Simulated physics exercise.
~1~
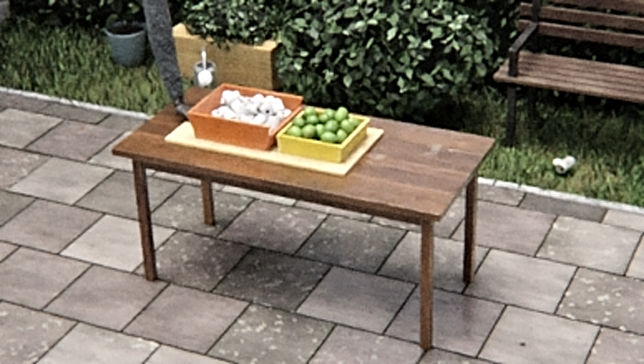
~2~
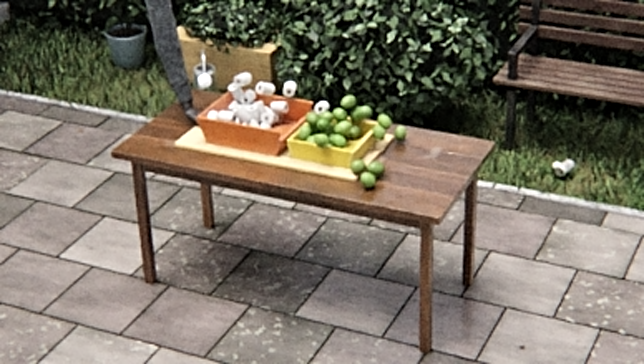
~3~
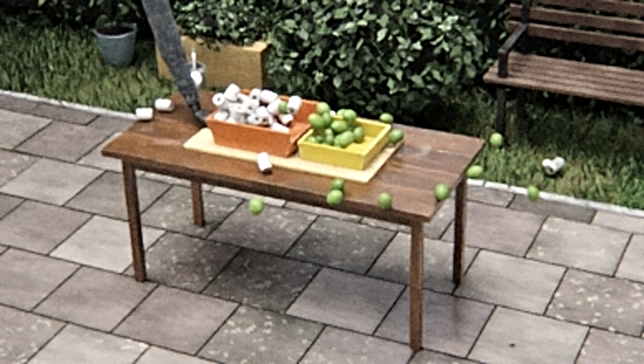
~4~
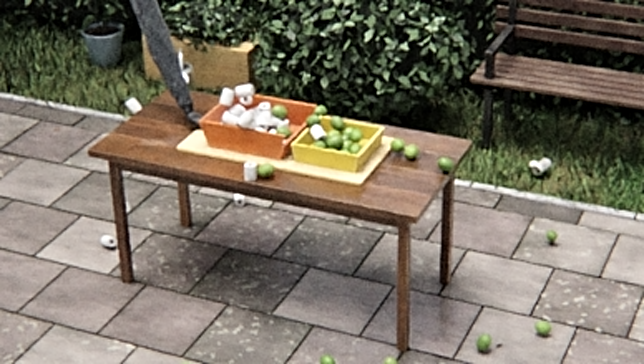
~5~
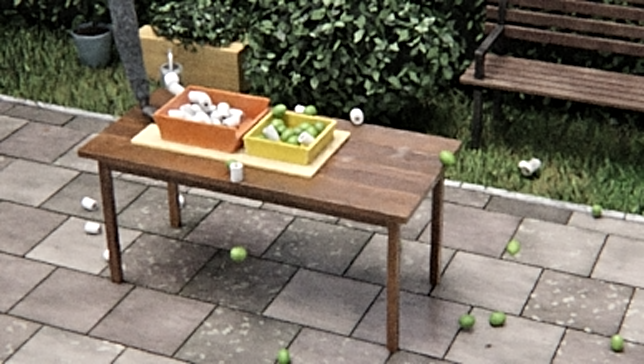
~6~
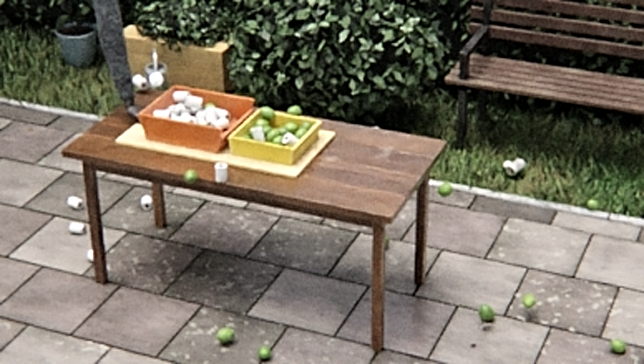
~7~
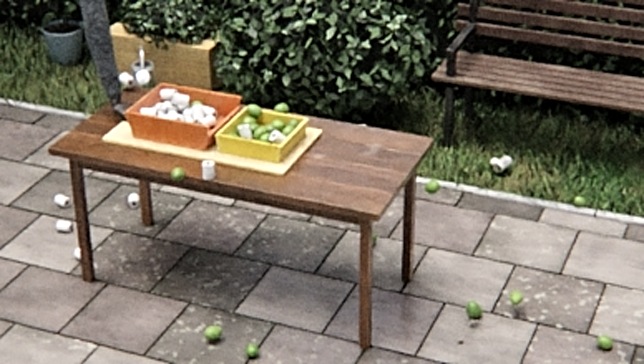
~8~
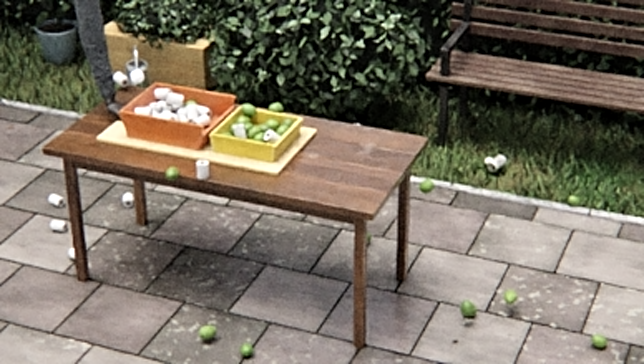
A dark arm shakes two crates on a table, spilling some limes and paper rolls.
